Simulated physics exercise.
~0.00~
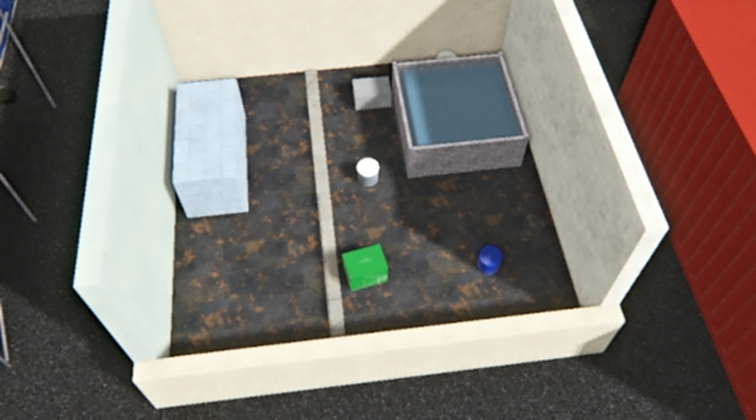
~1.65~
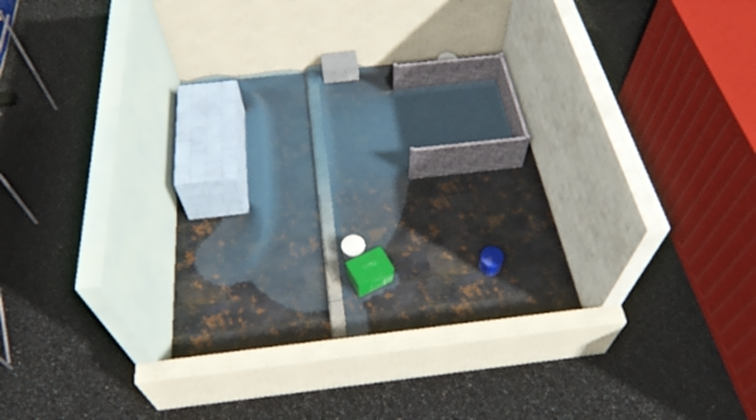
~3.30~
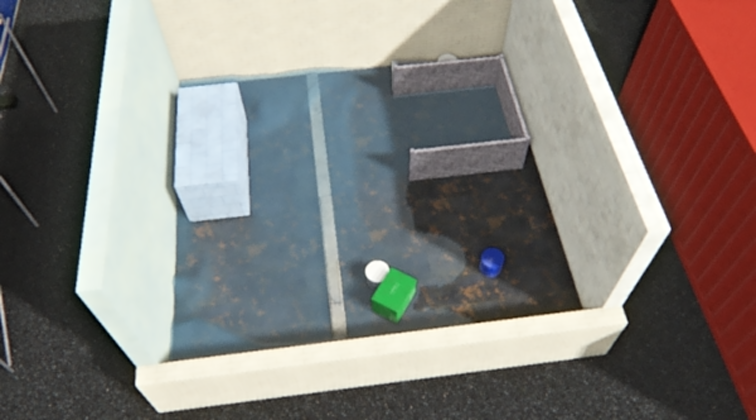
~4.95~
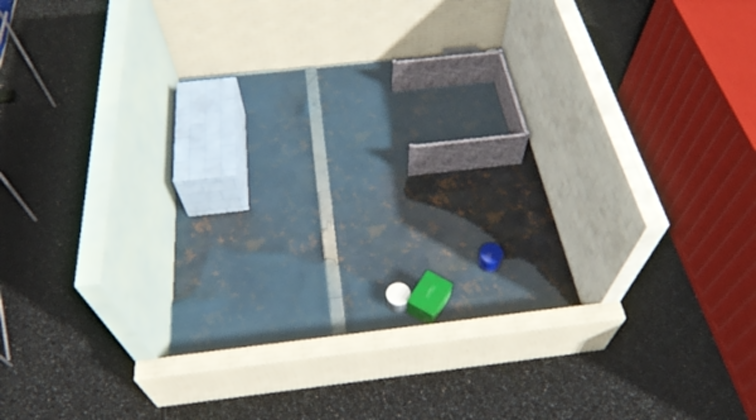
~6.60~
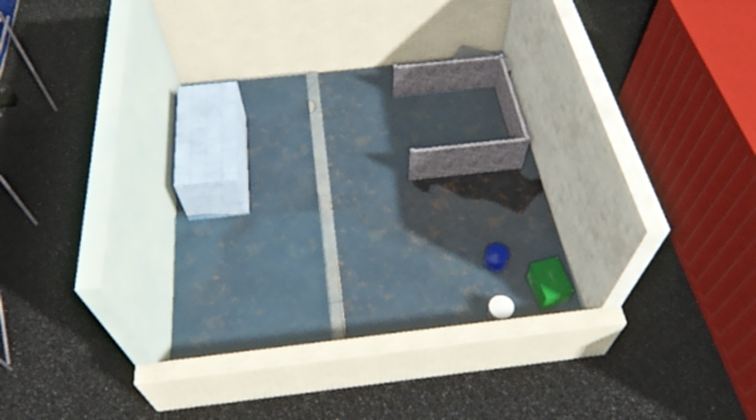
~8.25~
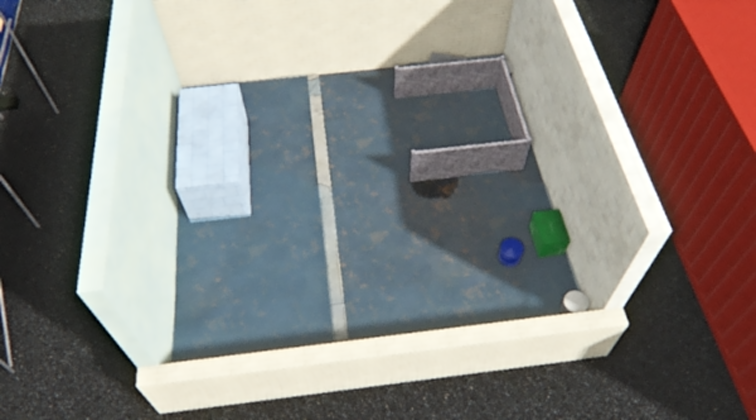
Walled yard with tank wall giving way, water spreading across the floor, carrying a green box and white pail to the right-hand side.
